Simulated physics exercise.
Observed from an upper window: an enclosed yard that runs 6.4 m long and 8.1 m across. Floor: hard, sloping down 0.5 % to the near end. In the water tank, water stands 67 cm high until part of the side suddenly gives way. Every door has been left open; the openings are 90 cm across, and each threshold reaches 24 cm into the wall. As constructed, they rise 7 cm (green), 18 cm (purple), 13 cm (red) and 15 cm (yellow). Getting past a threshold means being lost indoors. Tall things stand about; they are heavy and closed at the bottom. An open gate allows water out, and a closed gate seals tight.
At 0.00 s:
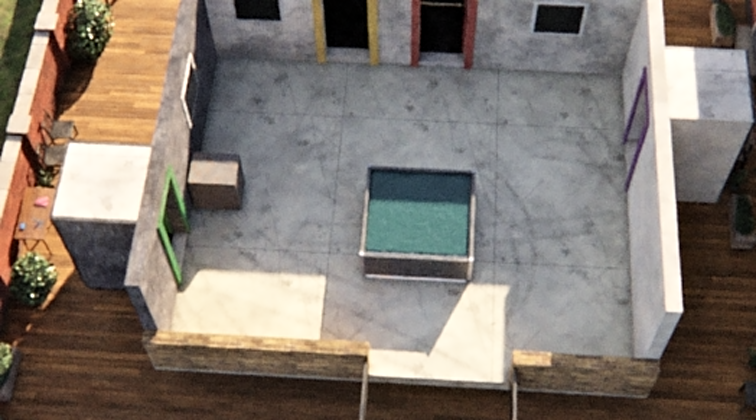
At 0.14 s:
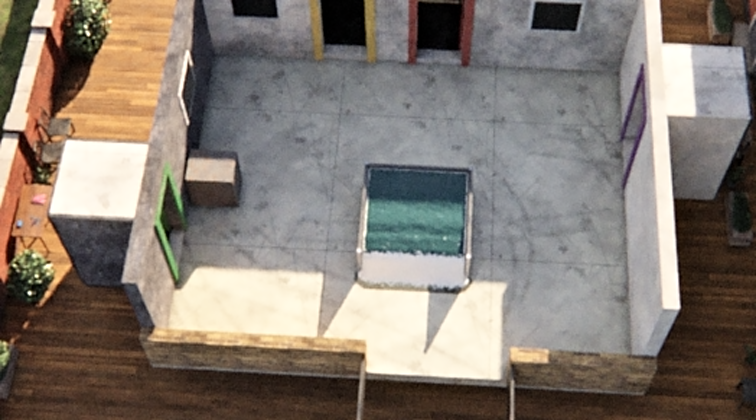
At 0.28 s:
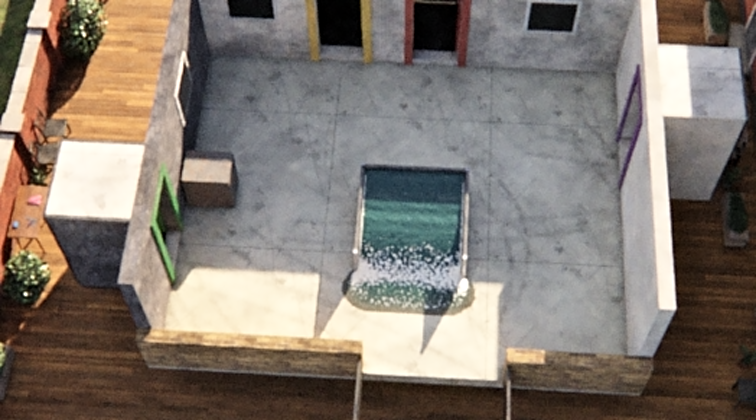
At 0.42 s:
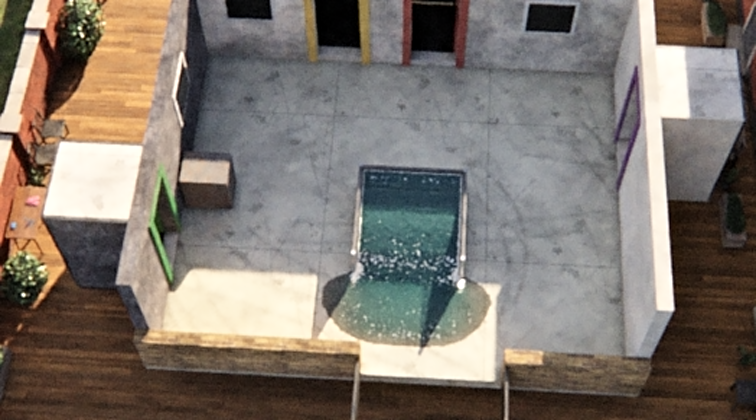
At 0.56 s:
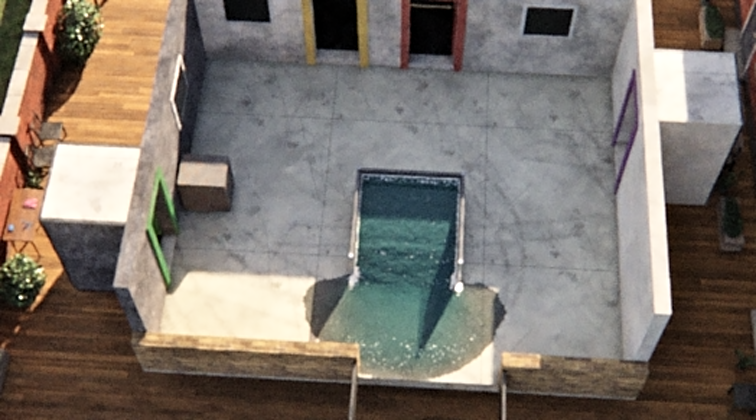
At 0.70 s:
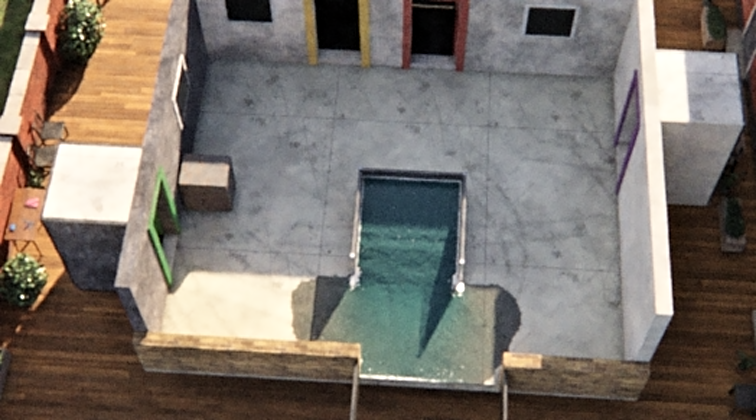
A tank of water opens at its near side and water spreads across the yard.
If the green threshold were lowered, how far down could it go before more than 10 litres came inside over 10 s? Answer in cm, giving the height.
Down to about 5 cm.
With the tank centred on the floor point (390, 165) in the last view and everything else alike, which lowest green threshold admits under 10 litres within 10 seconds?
Some 7.0 cm.
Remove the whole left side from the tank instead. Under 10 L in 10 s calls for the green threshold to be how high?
I'd say close to 30 cm.
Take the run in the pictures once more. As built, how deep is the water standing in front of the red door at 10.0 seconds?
0.0 cm.
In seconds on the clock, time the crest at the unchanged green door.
The level tops out near 3.4 seconds.
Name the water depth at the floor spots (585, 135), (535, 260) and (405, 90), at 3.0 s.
The depths come to about 0, 0 and 0 cm.
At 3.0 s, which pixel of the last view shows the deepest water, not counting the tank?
Look close to (159, 351).
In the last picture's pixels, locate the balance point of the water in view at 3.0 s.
(369, 295).
After 1.4 s water covers 15 % of the floor, deepest (32 cm) near (354, 363); it has not reached the green door.
After 3.0 s water covers 25 % of the floor, deepest (19 cm) near (159, 351); 6 cm at the green door, 0 litres in over its 7 cm threshold.
After 10.0 s water covers 35 % of the floor, deepest (5 cm) near (169, 352); 3 cm at the green door, 2 litres in over its 7 cm threshold.
At the green door as built, the water arrived by 2.8 s and peaked near 8 cm at 3.4 s.
Run again over the same 10 s with other heights there, 14 litres in over 4.5 cm, 7 litres over 5.5 cm. The limit of 10 litres is kept from about 5 cm up.
